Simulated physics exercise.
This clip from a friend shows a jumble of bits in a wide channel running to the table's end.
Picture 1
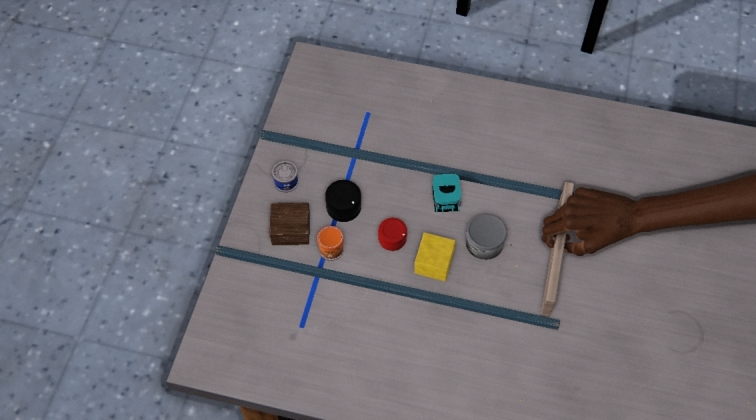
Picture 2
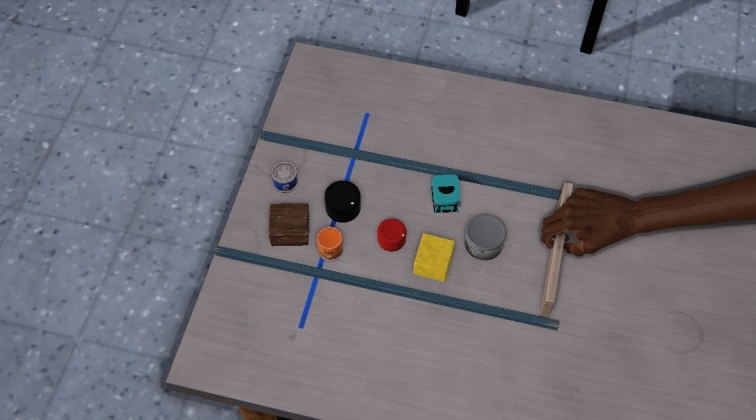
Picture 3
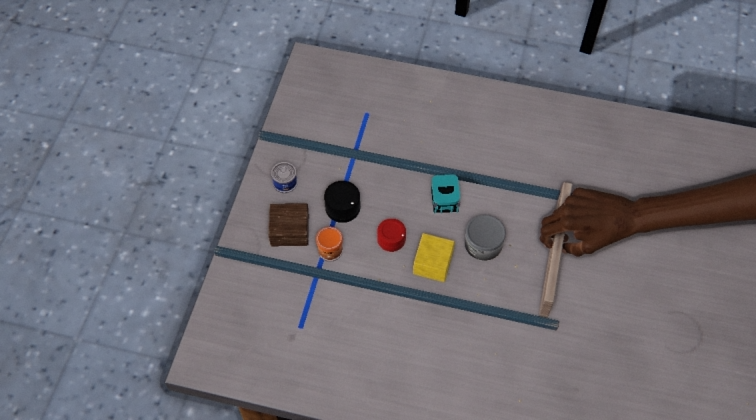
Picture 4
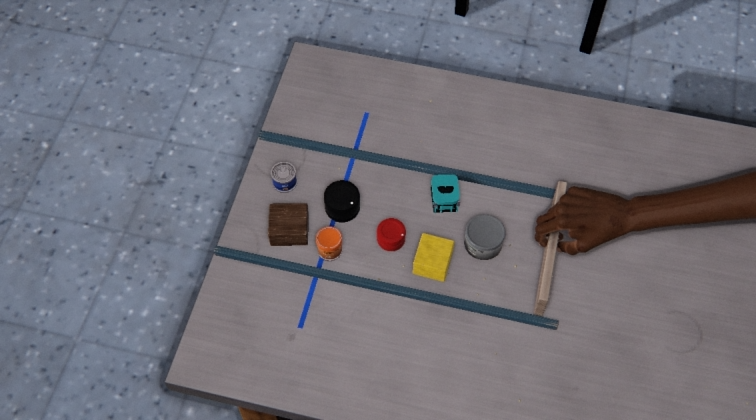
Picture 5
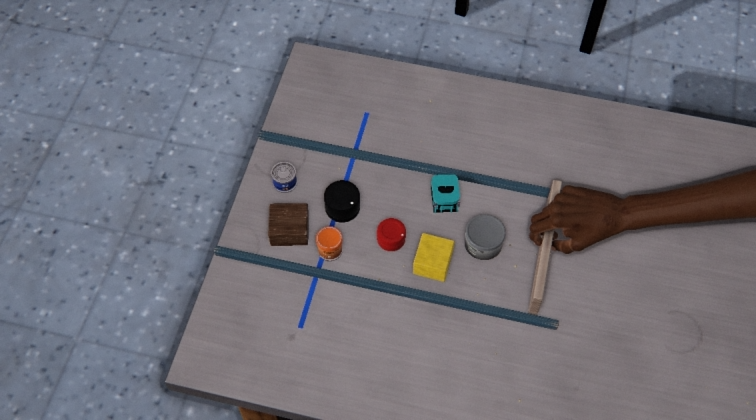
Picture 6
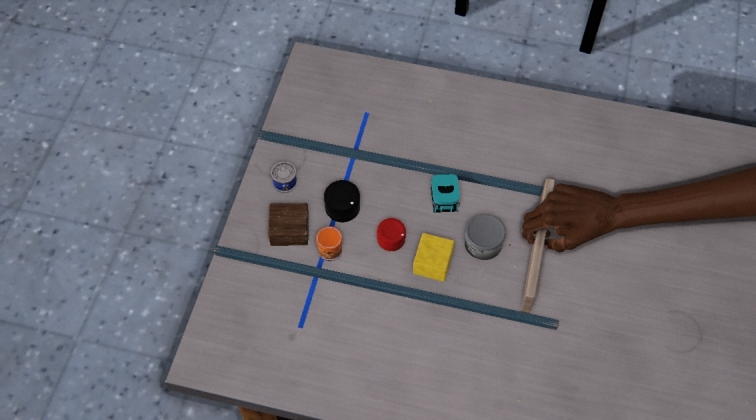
The footage shows a hand holding a wooden board across a channel on a table, with a brown block, black lid, orange pot and other small objects lying still as the hand slides the board slightly left toward them.
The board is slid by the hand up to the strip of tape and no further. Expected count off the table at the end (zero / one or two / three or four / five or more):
Expected count: Zero.
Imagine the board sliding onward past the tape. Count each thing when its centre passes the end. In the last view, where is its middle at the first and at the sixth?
I'd say close to (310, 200), and after that close to (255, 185).
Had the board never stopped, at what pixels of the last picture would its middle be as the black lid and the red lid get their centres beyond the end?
(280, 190) and then (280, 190), give or take.
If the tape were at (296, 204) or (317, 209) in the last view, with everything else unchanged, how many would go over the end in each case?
The counts: 2 and 0.
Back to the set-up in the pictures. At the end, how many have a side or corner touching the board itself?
Well, it touches 3.
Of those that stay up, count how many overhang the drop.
0 overhanging.
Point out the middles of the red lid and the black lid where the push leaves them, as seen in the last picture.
Final spots - red lid (287, 214), black lid (291, 182).
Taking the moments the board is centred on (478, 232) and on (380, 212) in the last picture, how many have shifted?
1 at one spot and 6 at the other.
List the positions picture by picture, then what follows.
Blue tin (286, 177); brown block (290, 224); black lid (344, 201); board (558, 249); tape (337, 212), in the first frame.
Brown block (290, 225); orange pot (330, 244), in the second frame.
Black lid (342, 202); grey tub (485, 238), in the third frame.
Blue tin (284, 177); board (550, 248), in the fourth frame.
Brown block (289, 225); turquoise case (445, 194), in the fifth frame.
Blue tin (284, 177); brown block (289, 225); black lid (342, 201); board (538, 245); tape (336, 213), in the sixth frame.
A little later, none off yet; blue tin at rest near (284, 177); brown block at rest near (289, 225); black lid at rest near (342, 201).
Next, none off yet; blue tin at rest near (284, 177); brown block moving near (284, 223); black lid shifted about its own width near (319, 191).
When it is over, the number that fall off is zero.
